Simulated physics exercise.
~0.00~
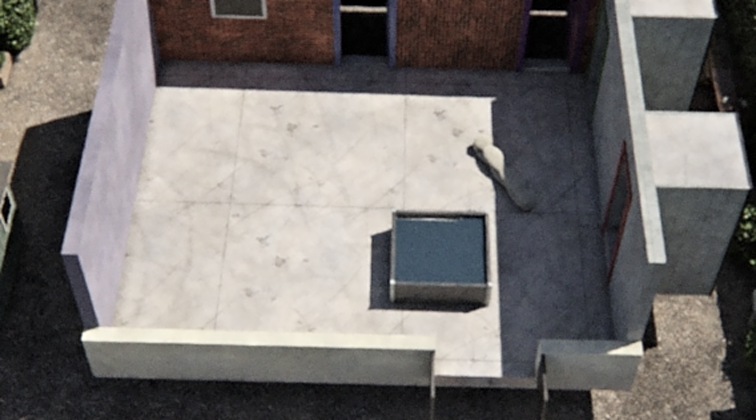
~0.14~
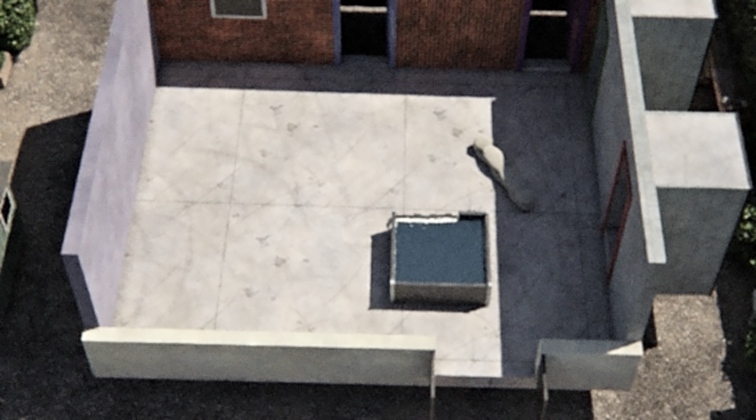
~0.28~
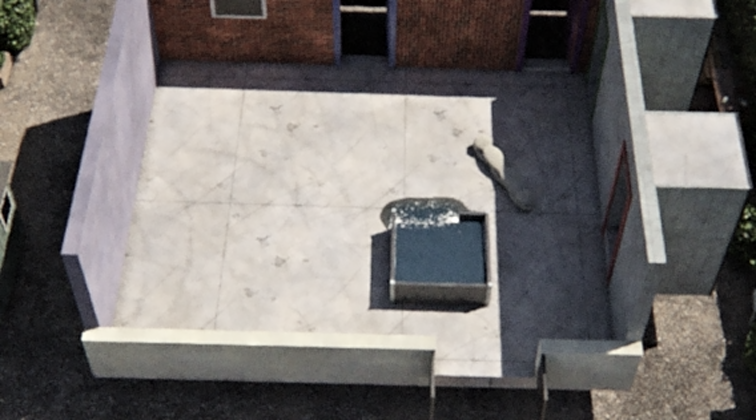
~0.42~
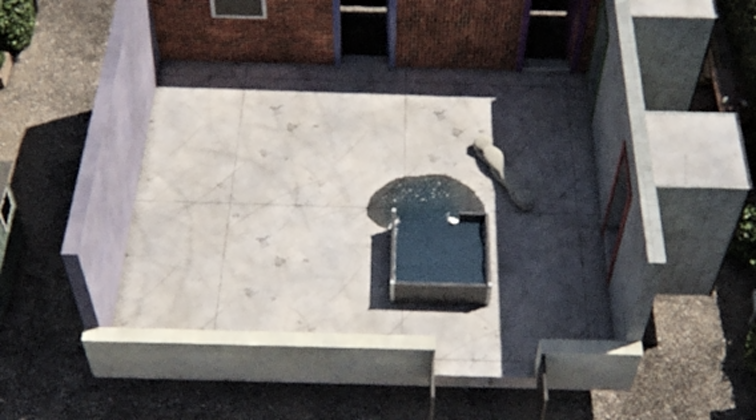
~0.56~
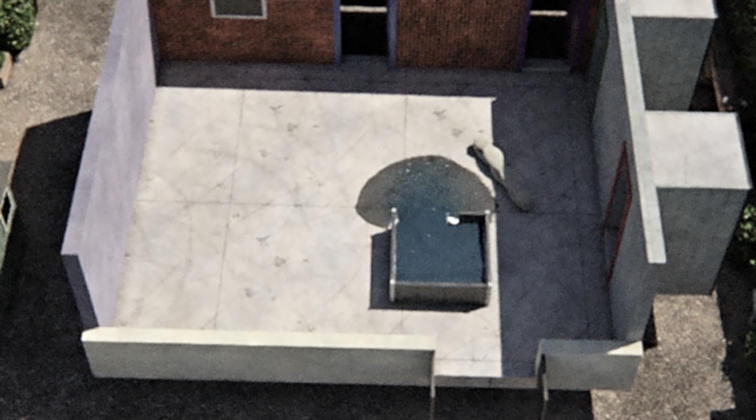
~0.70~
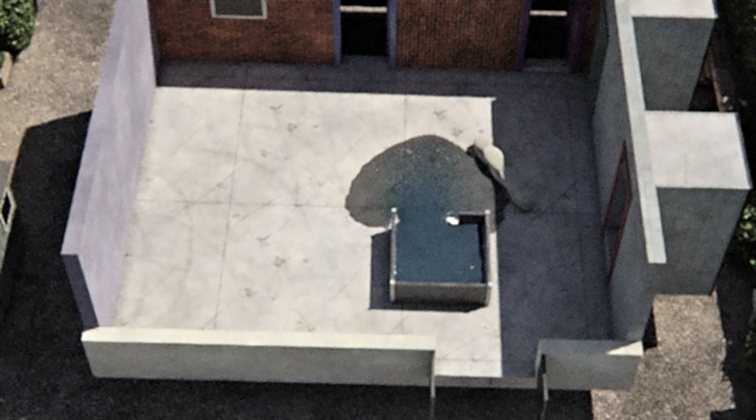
The video shows a high view of a pale paved court with an open tank of dark water, whose far wall breaks open; water pours out and spreads across the paving in a widening dark fan toward the brick building.
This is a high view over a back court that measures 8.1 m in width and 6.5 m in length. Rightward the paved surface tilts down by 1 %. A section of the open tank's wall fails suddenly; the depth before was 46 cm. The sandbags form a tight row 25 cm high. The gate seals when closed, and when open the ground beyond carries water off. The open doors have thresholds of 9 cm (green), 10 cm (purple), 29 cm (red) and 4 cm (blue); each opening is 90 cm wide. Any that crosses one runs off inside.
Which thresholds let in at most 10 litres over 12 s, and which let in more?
Green door: Not over; purple door: Not over; red door: Not over; blue door: Over.
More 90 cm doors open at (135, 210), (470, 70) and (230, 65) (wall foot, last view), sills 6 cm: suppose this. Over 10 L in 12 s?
Taking them in order, the first gets too little, the second enough and the third too little.
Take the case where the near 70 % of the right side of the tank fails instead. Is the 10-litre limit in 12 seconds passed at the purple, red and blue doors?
Then it goes purple fine, red fine, blue fine.
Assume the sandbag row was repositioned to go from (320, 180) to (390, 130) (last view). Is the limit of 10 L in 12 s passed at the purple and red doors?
Result: Purple door inside the limit; red door inside the limit.
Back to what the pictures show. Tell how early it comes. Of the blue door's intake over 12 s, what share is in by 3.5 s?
65 per cent, roughly.
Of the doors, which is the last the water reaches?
The red door.
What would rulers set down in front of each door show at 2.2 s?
You'd see green at 0 cm, purple at 0 cm, red at 0 cm and blue at 10 cm.
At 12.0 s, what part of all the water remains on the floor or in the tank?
It comes to near 94 per cent.
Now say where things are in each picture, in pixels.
Still water, 46 cm deep, in the open tank at (441, 250), in the first frame.
Water pours out on the open tank's far side and has run 0.6 m, to a hidden place; typically 7 cm deep outside, 46 cm at the open tank's back, in the second frame.
The front is at (449, 201), 0.8 m from the gap on the open tank's far side; 0.8 m2 of floor is under water; 46 cm left at the back of the open tank, in the third frame.
The front is at (445, 179), 1.2 m from the gap on the open tank's far side; 1.6 m2 of floor is under water; 44 cm left at the back of the open tank, in the fourth frame.
The front is at (441, 161), 1.6 m from the gap on the open tank's far side; 2.4 m2 of floor is under water; 39 cm left at the back of the open tank, in the fifth frame.
Water pours out on the open tank's far side and has run 2.1 m, to (438, 141); typically 4 cm deep outside, 39 cm at the open tank's back, in the sixth frame.
After 1.4 s water covers 15 % of the floor and is deepest (22 cm) near (417, 225); green door not reached, purple door not reached, red door not reached, blue door not reached.
After 2.2 s water covers 25 % of the floor and is deepest (19 cm) near (438, 73); green door not reached, purple door not reached, red door not reached, blue door 10 cm at the sill, 5 L in.
After 3.5 s water covers 30 % of the floor and is deepest (13 cm) near (419, 73); green door 5 cm at the sill, 0 L in, purple door 4 cm at the sill, 0 L in, red door not reached, blue door 10 cm at the sill, 43 L in.
After 7.0 s water covers 45 % of the floor and is deepest (8 cm) near (581, 78); green door 7 cm at the sill, 2 L in, purple door 5 cm at the sill, 0 L in, red door 3 cm at the sill, 0 L in, blue door 5 cm at the sill, 63 L in.
After 12.0 s water covers 65 % of the floor and is deepest (6 cm) near (609, 357); green door 5 cm at the sill, 2 L in, purple door 5 cm at the sill, 0 L in, red door 4 cm at the sill, 0 L in, blue door 2 cm at the sill, 64 L in.
